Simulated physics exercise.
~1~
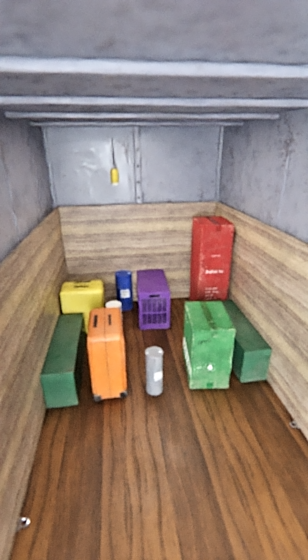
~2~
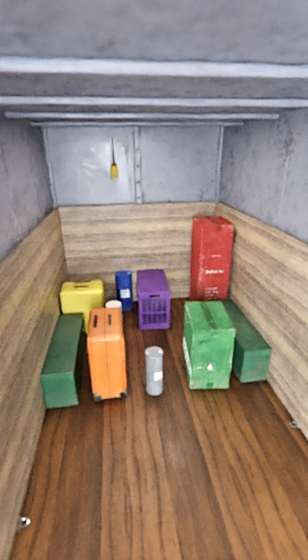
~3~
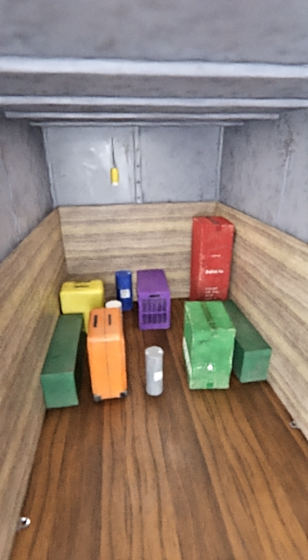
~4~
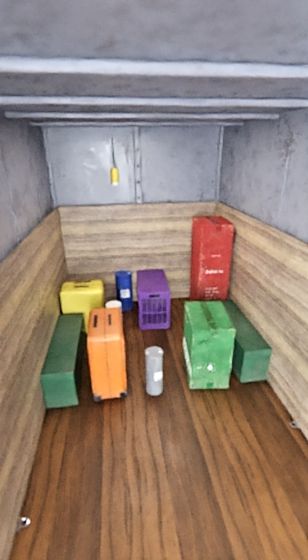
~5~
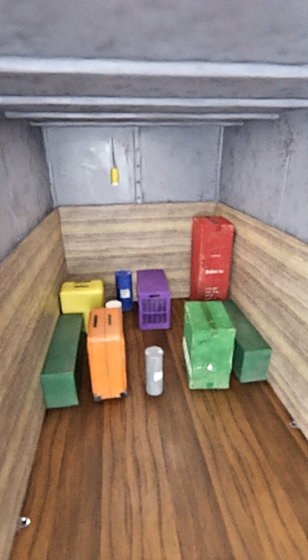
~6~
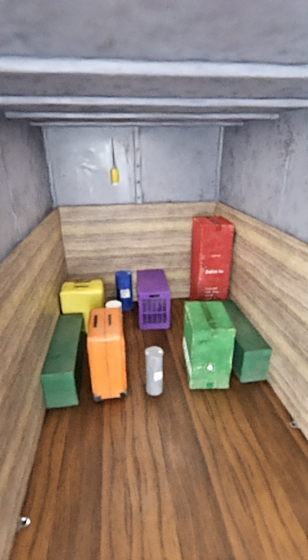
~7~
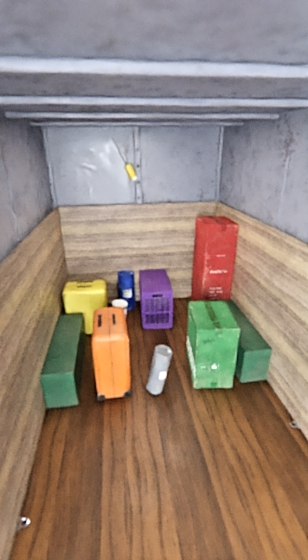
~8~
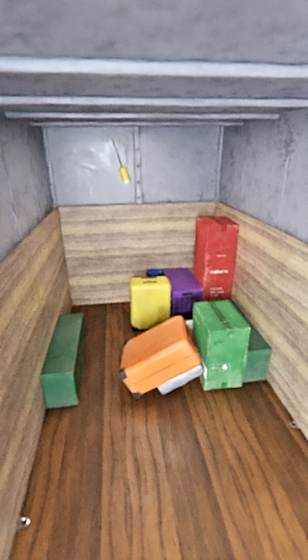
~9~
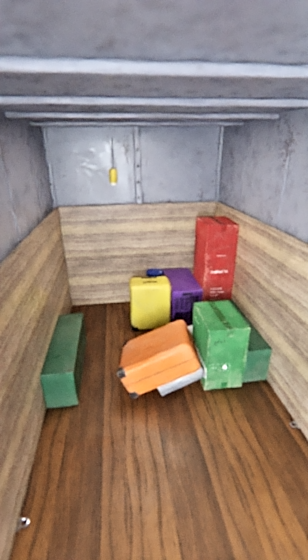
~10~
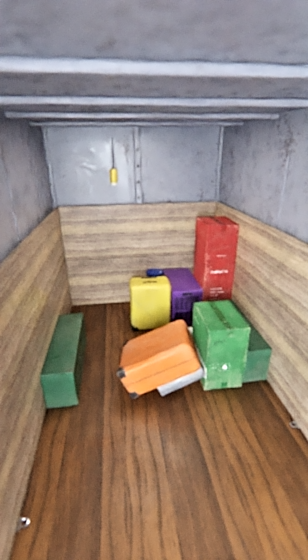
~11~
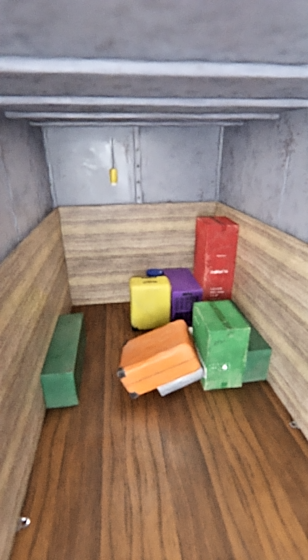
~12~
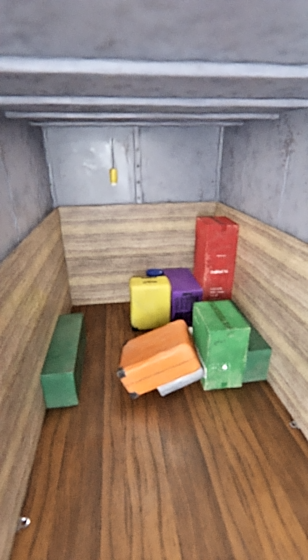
Van load bay with loose luggage and boxes sitting still, then cases and canisters lurching right, the orange case ending toppled.
